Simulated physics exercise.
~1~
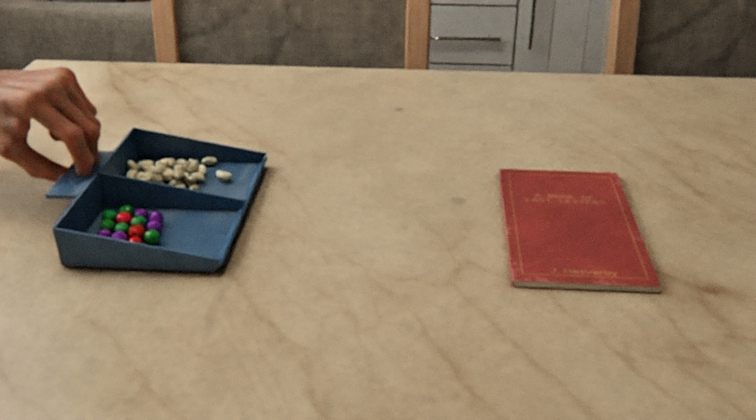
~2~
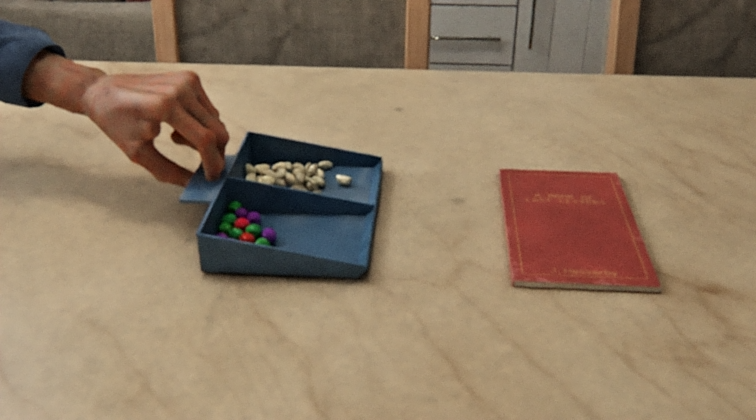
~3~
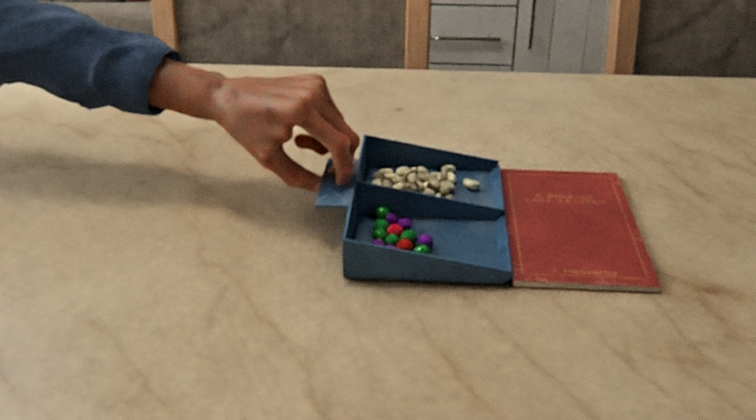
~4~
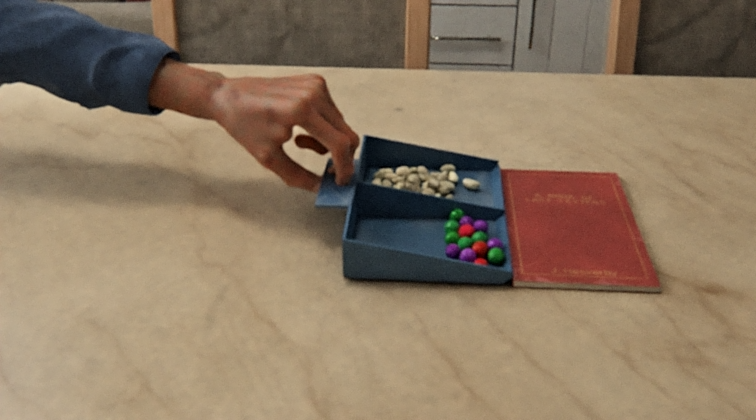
A hand slides a blue tray right until a red book stops it, and beads roll forward.
